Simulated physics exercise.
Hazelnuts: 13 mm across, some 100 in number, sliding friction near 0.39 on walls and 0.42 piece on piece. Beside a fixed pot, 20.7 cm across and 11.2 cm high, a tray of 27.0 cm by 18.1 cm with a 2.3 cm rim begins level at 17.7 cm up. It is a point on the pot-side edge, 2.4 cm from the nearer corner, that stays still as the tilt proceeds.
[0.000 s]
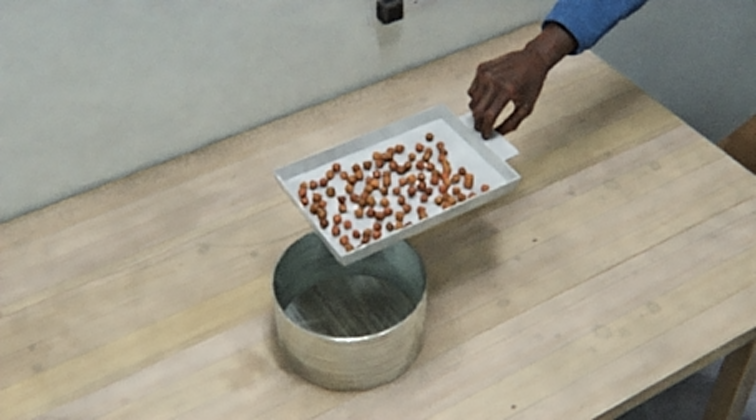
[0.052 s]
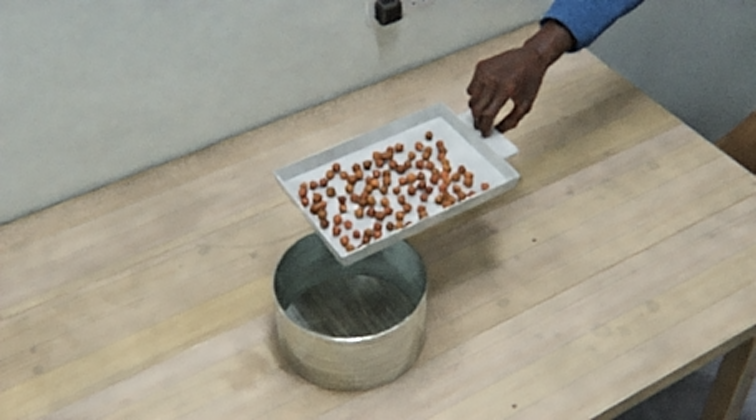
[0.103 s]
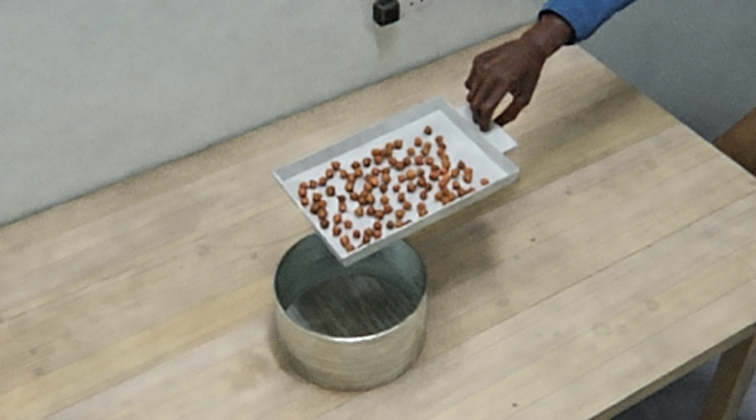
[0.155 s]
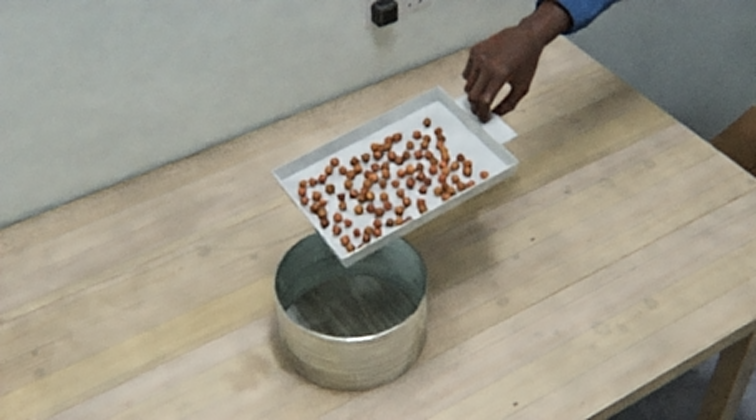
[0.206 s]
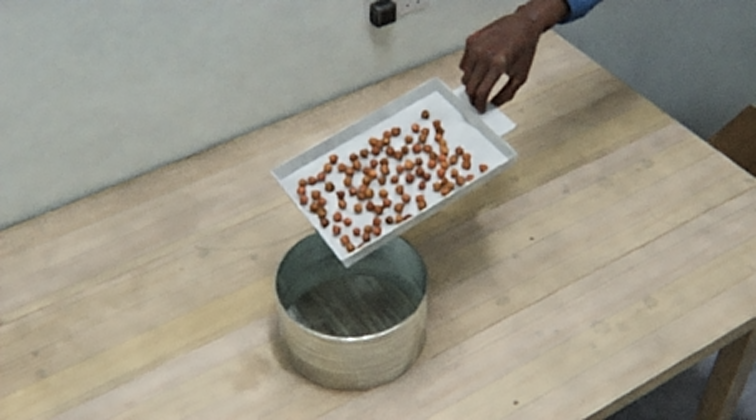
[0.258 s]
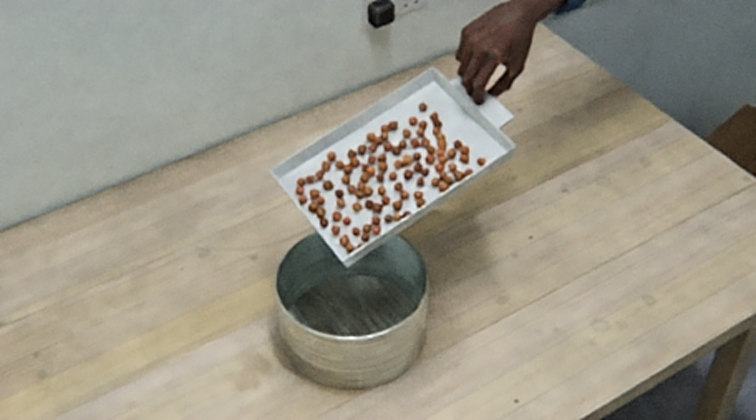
The clip opens on a hand in a blue sleeve holding a shallow pale tray of small reddish-brown round pieces above a round metal pot on a wooden table. The hand gradually raises the tray's far side, tilting it toward the pot, while the pieces stay spread across it.
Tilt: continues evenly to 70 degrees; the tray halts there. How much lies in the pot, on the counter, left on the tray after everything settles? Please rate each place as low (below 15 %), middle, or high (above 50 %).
Pot: Low, counter: Low, tray: High.
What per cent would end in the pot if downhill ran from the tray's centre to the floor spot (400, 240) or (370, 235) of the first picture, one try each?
The share comes to roughly 0 in a hundred, then roughly 0 in a hundred.
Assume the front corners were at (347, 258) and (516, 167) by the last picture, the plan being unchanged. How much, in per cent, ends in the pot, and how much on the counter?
Pot: 0, counter: 0.
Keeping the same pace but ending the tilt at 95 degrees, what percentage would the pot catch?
Then about 55 per cent.
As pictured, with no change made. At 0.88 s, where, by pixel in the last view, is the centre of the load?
Load centre est.: (341, 201) px.
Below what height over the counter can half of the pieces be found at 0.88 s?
Height: Around 24 cm.
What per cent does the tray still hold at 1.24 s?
About 100 per cent.
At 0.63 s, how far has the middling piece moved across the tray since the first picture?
About 6 cm.
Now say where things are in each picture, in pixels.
Tray tilt 0 degrees, front corners at (342, 253) and (516, 176); middle of the pieces at (397, 191); pot at (349, 278), in the first frame.
Tray tilt 1 degrees, front corners at (343, 254) and (516, 174); middle of the pieces at (397, 190), in the second frame.
Tray tilt 3 degrees, front corners at (343, 254) and (515, 169), lowest corner left front; middle of the pieces at (397, 187), in the third frame.
Tray tilt 7 degrees, front corners at (343, 255) and (515, 161), lowest corner left front; middle of the pieces at (396, 183), in the fourth frame.
Tray tilt 11 degrees, front corners at (343, 256) and (513, 153), lowest corner left front; middle of the pieces at (395, 179), in the fifth frame.
Tray tilt 14 degrees, front corners at (343, 257) and (512, 145), lowest corner left front; middle of the pieces at (393, 175); pot at (352, 278). Its pace works out near 70 degrees a second, in the sixth frame.
After 0.63 s, tilt 41 degrees; the tray holds 100 %, the pot 0 %.
Then, at 0.88 s, tilt 59 degrees; the tray holds 100 %, the pot 0 %.
After 1.24 s, tilt 70 degrees; the tray holds 100 %, the pot 0 %.
In the end, at 1.5 s, pot 0 %, counter 0 %, tray 100 %.
